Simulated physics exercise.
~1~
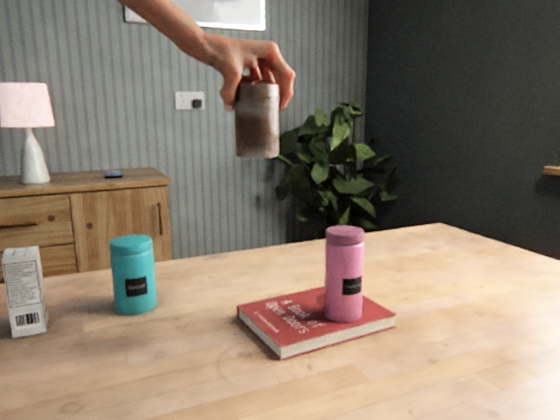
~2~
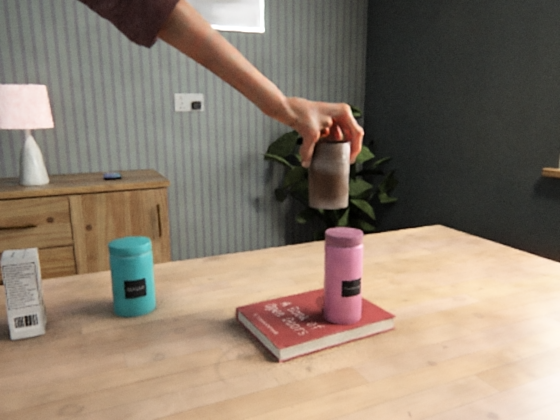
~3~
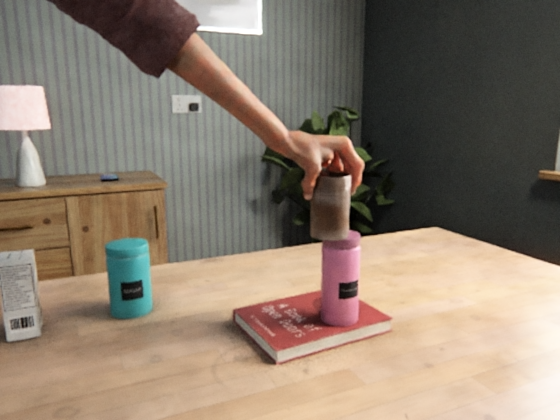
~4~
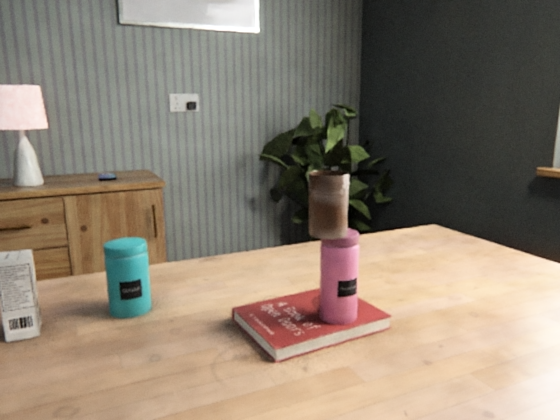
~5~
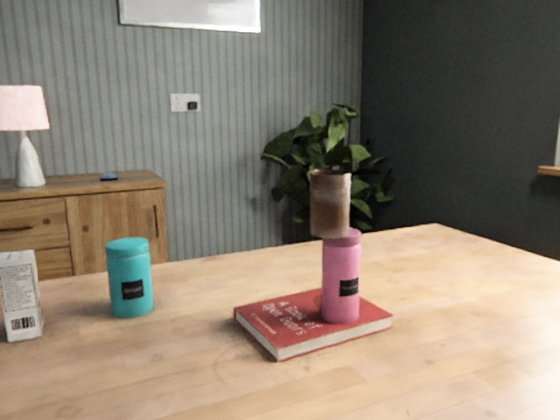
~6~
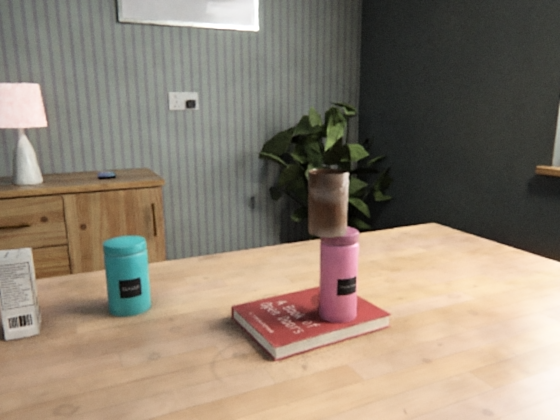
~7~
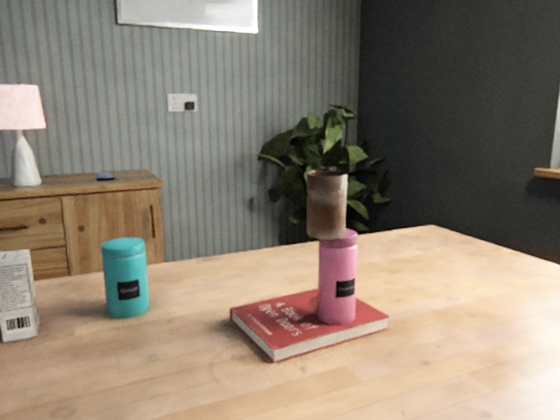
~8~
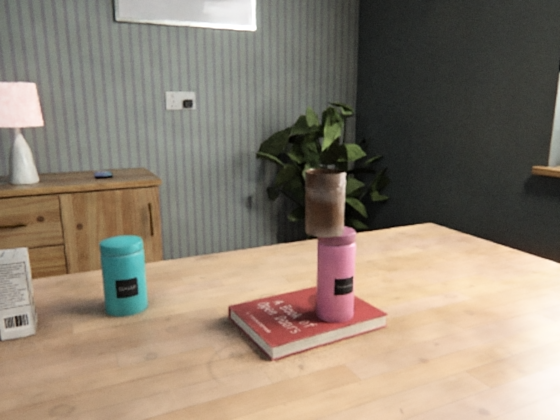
To begin with, a hand holds a brown cup above a wooden table, where a pink jar stands on a red book, with a turquoise jar and a white carton off to the left. The hand carries the cup right and downward until it is over the pink jar. It then lowers the cup onto the jar's lid, keeping it upright. The hand lets go and withdraws from view. Left to itself, the cup stays balanced on the pink jar, a little toward its left side, and the pile is still standing at the end.
